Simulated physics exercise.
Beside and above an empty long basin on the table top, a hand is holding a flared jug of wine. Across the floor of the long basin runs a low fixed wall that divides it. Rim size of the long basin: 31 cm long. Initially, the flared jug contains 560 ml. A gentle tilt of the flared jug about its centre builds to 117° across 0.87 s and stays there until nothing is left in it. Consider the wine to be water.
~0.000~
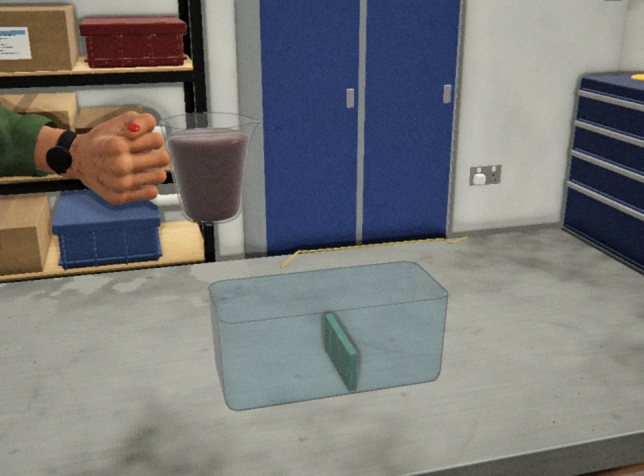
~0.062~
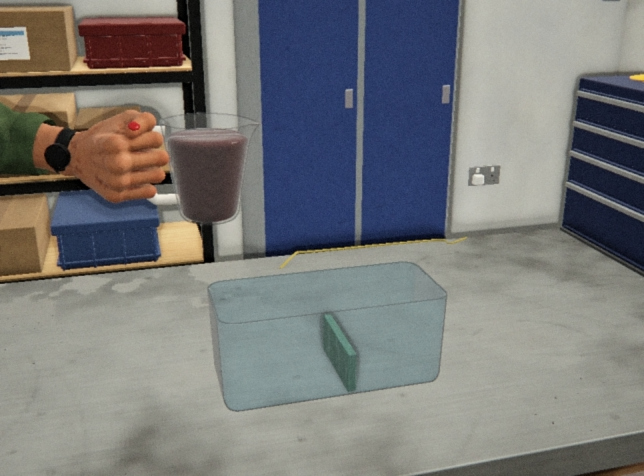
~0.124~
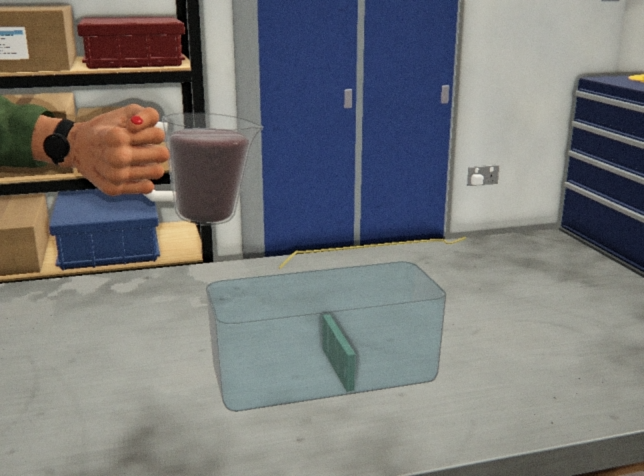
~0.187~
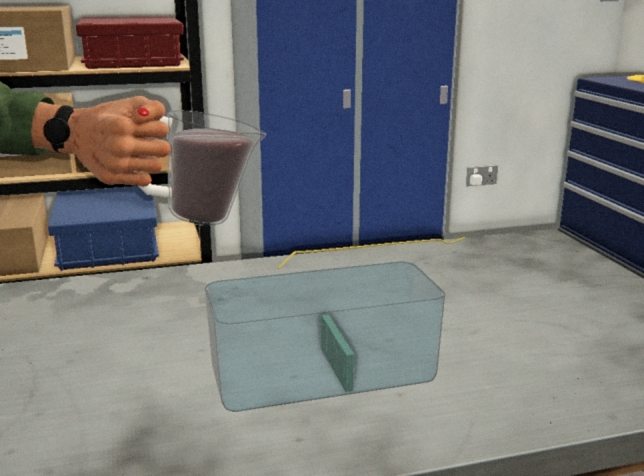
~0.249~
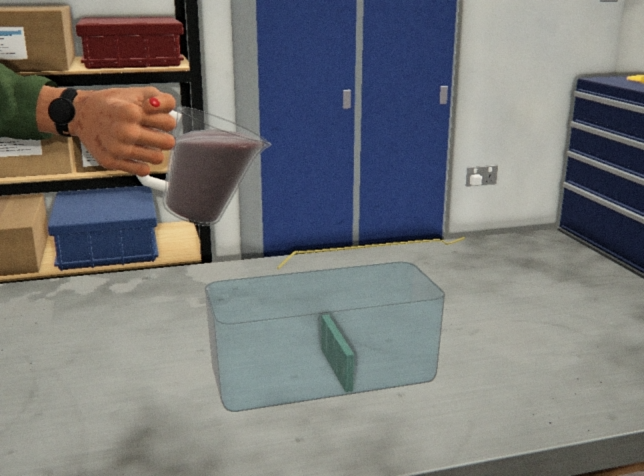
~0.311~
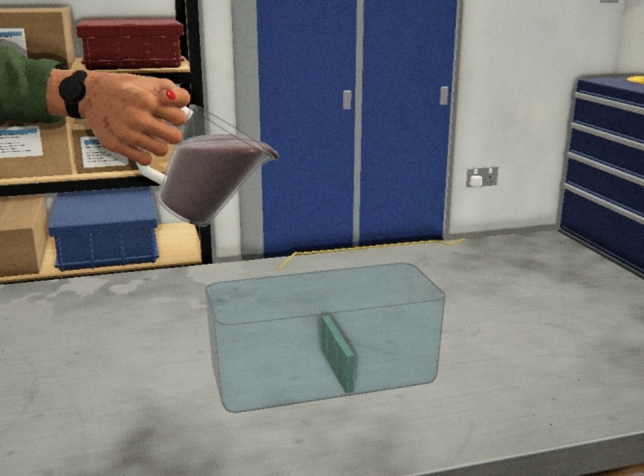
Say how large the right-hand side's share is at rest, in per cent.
Its share is roughly 12 per cent.
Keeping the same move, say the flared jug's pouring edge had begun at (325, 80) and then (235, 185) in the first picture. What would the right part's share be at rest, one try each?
Try 1: Approx. 90 %; try 2: Approx. 5 %.
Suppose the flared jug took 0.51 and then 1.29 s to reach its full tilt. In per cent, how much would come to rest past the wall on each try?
Respectively about 10 and 15 percent.
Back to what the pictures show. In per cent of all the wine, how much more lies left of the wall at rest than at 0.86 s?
Around 8 in a hundred.
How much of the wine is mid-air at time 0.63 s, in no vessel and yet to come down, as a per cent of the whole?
My guess is roughly 32 %.
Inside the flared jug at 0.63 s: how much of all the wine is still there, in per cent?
About 46 percent.
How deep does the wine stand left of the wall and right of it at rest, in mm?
Depths: Left near 22 mm, right near 4 mm.
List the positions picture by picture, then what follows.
In the first picture, it leans 0°; its right rim is at (260, 120); the wine meets the walls at (166, 137) and (249, 133); the long basin's rim runs from (214, 304) to (432, 279); the wall's top is at (340, 334).
In the second picture, it leans 1°; its right rim is at (260, 122); the wine meets the walls at (165, 137) and (248, 134).
In the third picture, it leans 6°; its right rim is at (263, 126); the wine meets the walls at (168, 135) and (249, 135).
In the fourth picture, it leans 13°; its right rim is at (266, 133); the wine meets the walls at (171, 137) and (254, 136).
In the fifth picture, it leans 22°; its right rim is at (271, 143); the wine meets the walls at (174, 141) and (263, 139).
In the sixth picture, it leans 33°; its right rim is at (274, 156); the wine meets the walls at (172, 157) and (263, 148); 1 per cent is over the edge.
After 0.63 s the tilt is 96° and 46 per cent is still to pour, 16 is left of the wall and 6 right of it.
After 0.86 s the tilt is 117° and 3 per cent is still to pour, 76 is left of the wall and 10 right of it.
After 1.11 s the tilt is 117° and 0 per cent is still to pour, 84 is left of the wall and 11 right of it.
After 1.37 s the tilt is 117° and 0 per cent is still to pour, 84 is left of the wall and 12 right of it.
In the end 84 per cent lies left of the wall, 12 right of it and 4 outside.
